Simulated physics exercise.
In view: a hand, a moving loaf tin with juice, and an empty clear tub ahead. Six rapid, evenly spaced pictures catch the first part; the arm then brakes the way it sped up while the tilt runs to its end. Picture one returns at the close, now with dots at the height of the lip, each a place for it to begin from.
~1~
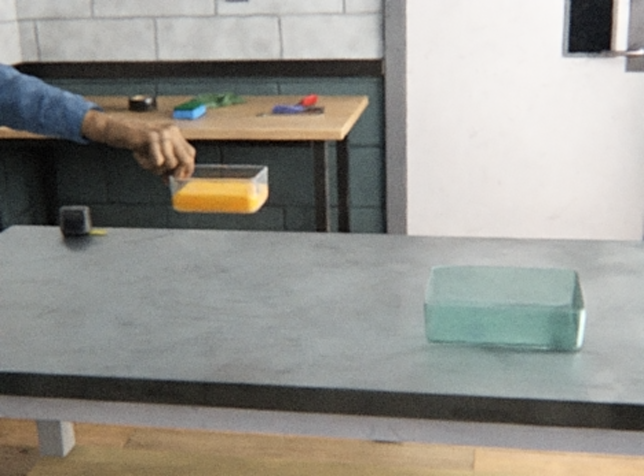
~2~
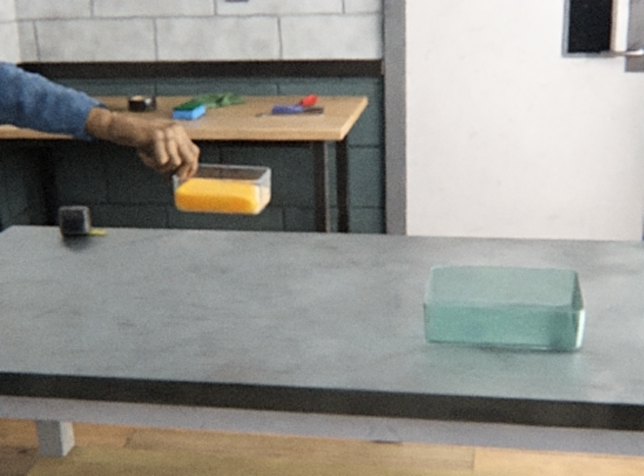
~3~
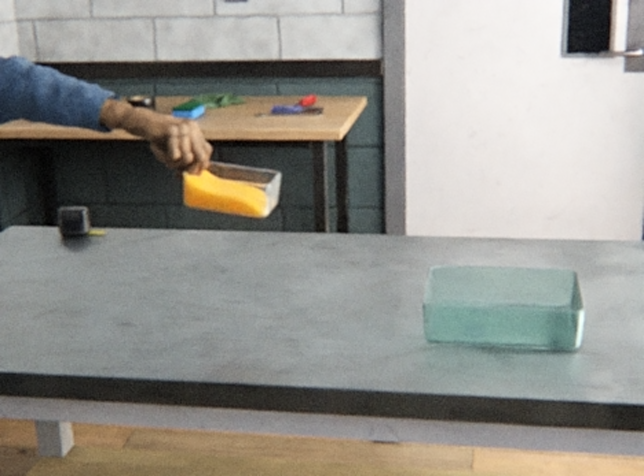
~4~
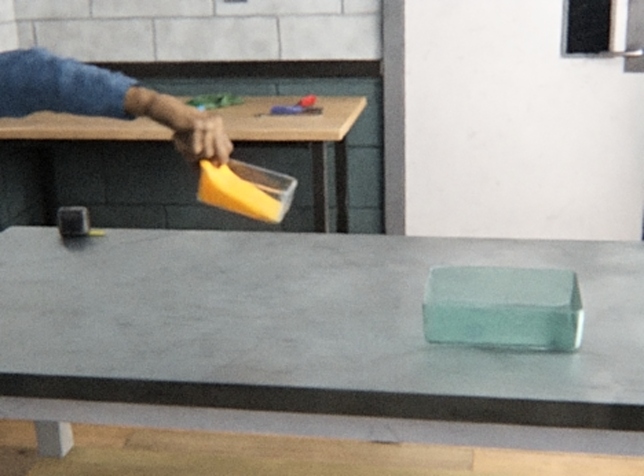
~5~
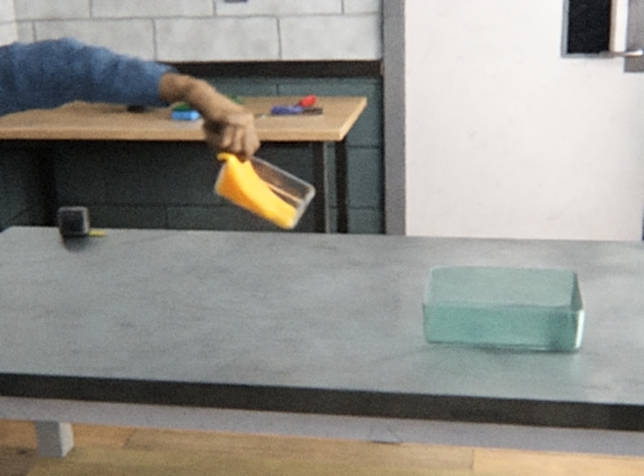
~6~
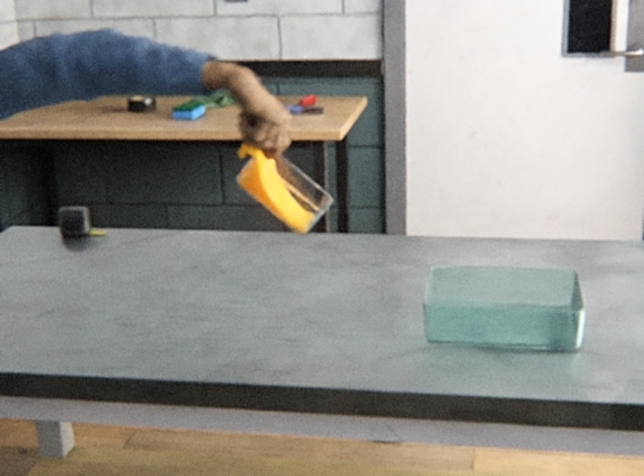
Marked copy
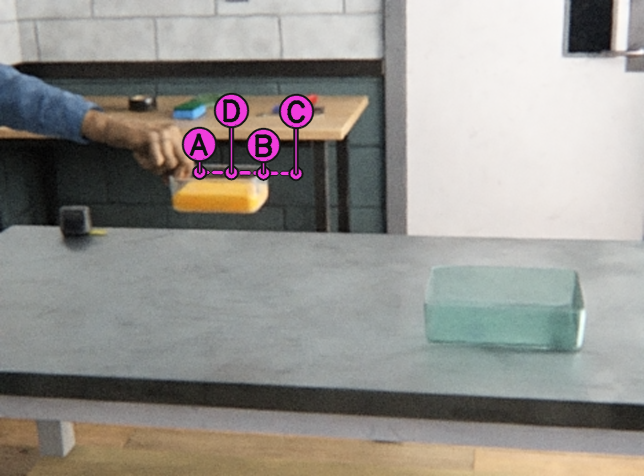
A hand moves a clear container of orange liquid right and tilts it steeply.
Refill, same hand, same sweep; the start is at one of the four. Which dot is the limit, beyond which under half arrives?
The limit is C.
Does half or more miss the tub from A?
Yes.
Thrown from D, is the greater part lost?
Yes, that goes wrong.
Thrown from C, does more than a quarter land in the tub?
Yes, clearly.
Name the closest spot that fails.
B it is.
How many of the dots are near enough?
One of the four.
On the marked copy, A at (199, 172); B at (263, 173); C at (296, 173); D at (231, 172).
With A, about 0 % lands in the tub, 99 % falls short.
With B, about 26 % lands in the tub, 69 % falls short and 5 % goes beside or beyond.
With C, about 66 % lands in the tub, 20 % falls short and 14 % goes beside or beyond.
With D, about 5 % lands in the tub, 92 % falls short.
